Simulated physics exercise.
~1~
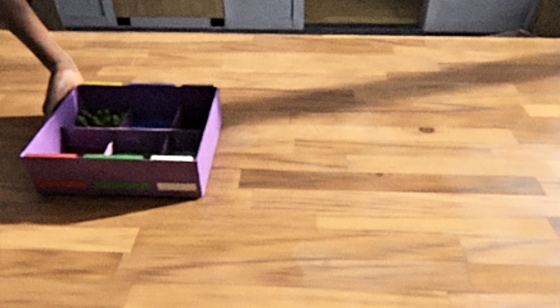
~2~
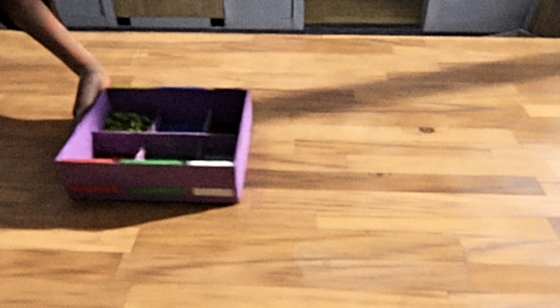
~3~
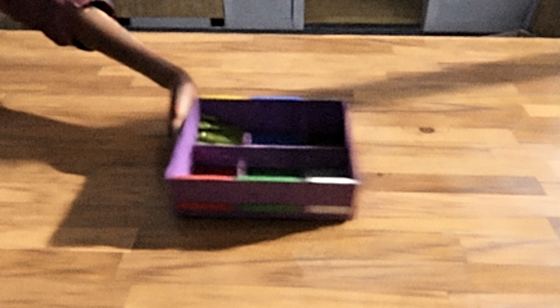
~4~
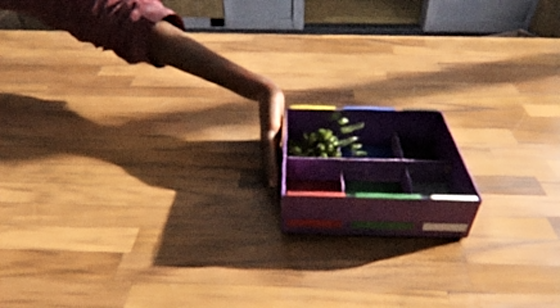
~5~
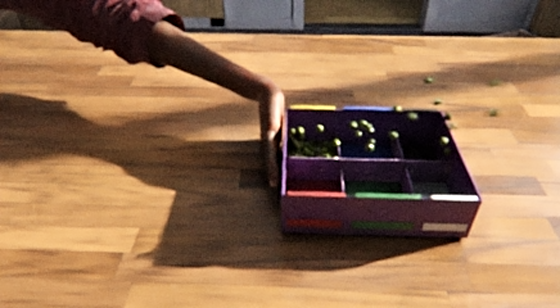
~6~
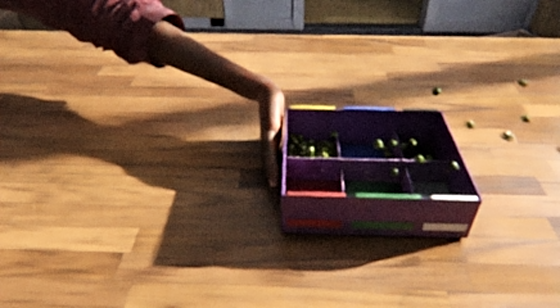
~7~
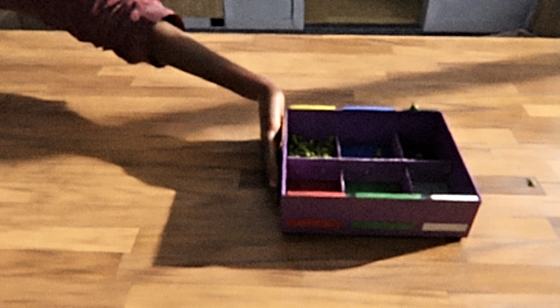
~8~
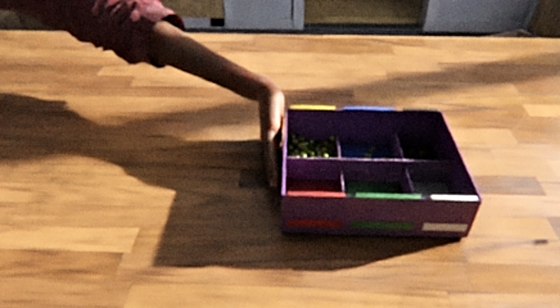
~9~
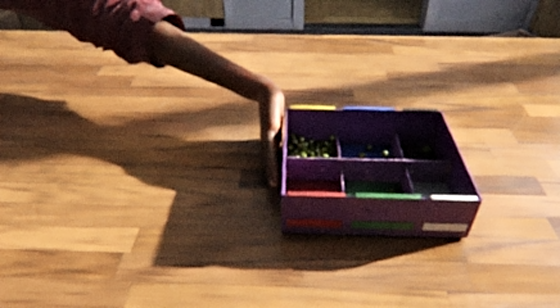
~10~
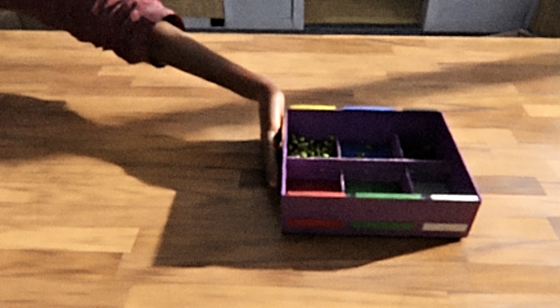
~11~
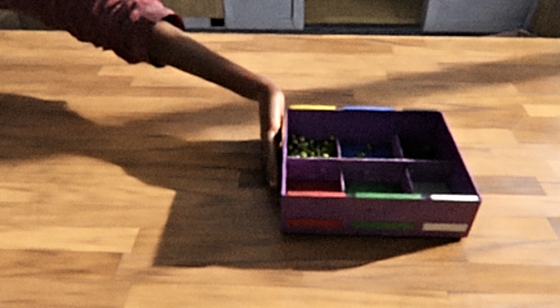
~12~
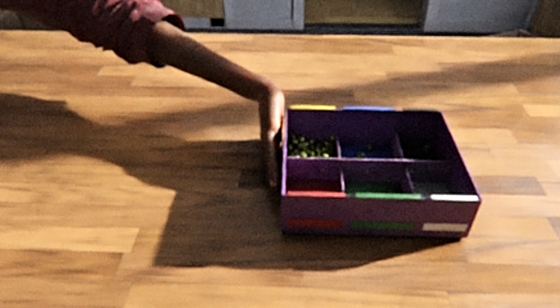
On a wooden tabletop, a hand slid a purple divided tray of small green olives to the right and stopped it sharply, sending some flying over the partitions and out, while most settled back in the far left compartment as the tray stayed still.
